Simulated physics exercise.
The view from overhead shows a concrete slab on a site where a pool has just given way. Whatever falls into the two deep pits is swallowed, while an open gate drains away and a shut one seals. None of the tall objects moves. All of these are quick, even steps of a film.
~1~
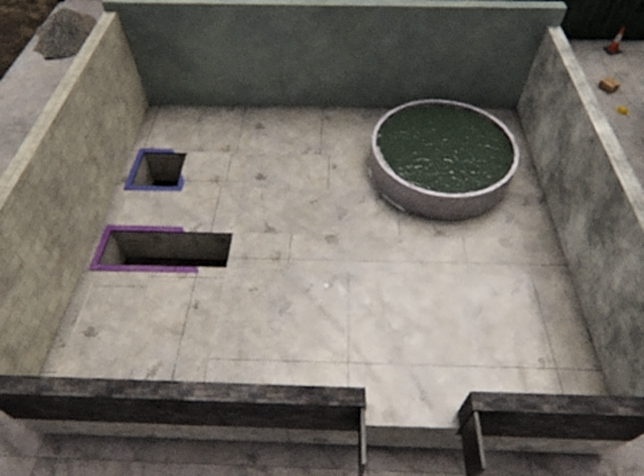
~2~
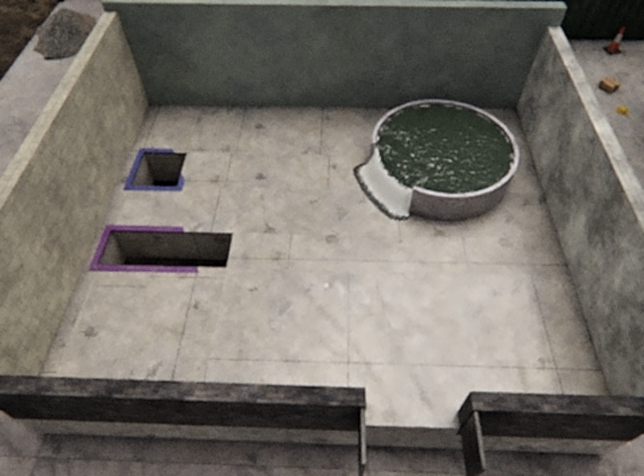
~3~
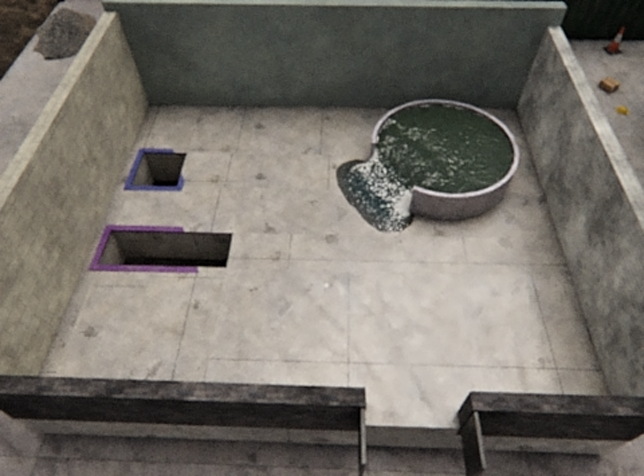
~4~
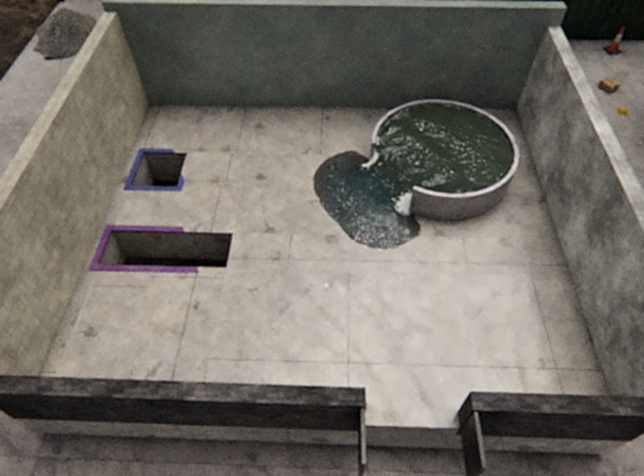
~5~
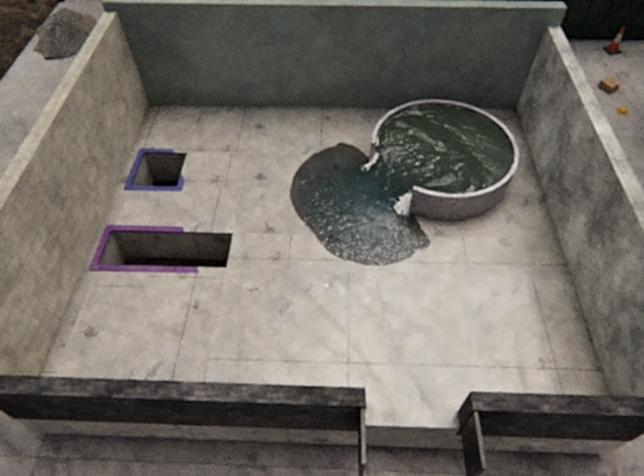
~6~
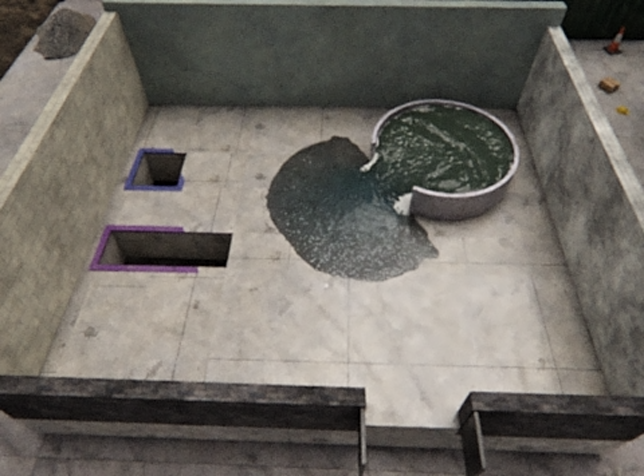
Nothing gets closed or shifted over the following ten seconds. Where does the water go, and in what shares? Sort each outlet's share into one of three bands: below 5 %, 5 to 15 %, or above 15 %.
Shares: The gate gets below 5 %; the blue pit gets 5 to 15 %; the purple pit gets above 15 %.
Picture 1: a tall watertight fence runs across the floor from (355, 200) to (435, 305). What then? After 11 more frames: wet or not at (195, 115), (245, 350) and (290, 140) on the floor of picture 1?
Same order as asked - unsoaked, unsoaked, soaked.
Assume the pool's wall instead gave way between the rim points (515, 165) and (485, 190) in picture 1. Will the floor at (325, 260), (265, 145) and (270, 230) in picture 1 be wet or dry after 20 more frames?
Spot by spot: Unaffected, then unaffected, then unaffected.
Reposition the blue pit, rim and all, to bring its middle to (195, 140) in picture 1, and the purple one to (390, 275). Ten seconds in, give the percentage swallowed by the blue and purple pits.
The blue pit takes around 10 percent, while the purple pit takes around 20 percent.
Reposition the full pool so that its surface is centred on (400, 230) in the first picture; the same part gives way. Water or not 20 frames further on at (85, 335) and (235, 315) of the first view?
Spot by spot: Drenched, after that drenched.
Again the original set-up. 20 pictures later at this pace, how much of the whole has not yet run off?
86 %.
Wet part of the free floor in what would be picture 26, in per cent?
Some 55 per cent.
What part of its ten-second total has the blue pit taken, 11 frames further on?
By my reckoning, 5 percent.
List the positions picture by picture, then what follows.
The round tank at (443, 147) is whole and still, in the first frame.
Water pours out at (384, 184) and has run to (359, 168), in the second frame.
Water pours out at (384, 185) and has run to (344, 168), in the third frame.
Water pours out at (384, 185) and has run to (377, 244), in the fourth frame.
Water pours out at (384, 185) and has run to (339, 252), in the fifth frame.
The front is at (272, 206), out from the gap at (384, 185), in the sixth frame.
A moment on, water covers 25 % of the floor; the gate 0 %, the blue pit 0 %, the purple pit 1 %.
Next, water covers 40 % of the floor; the gate 0 %, the blue pit 1 %, the purple pit 5 %.
Then, water covers 55 % of the floor; the gate 0 %, the blue pit 4 %, the purple pit 11 %.
Later, water covers 55 % of the floor; the gate 1 %, the blue pit 7 %, the purple pit 23 %.
In the end, water covers 60 % of the floor; the gate 2 %, the blue pit 13 %, the purple pit 39 %.
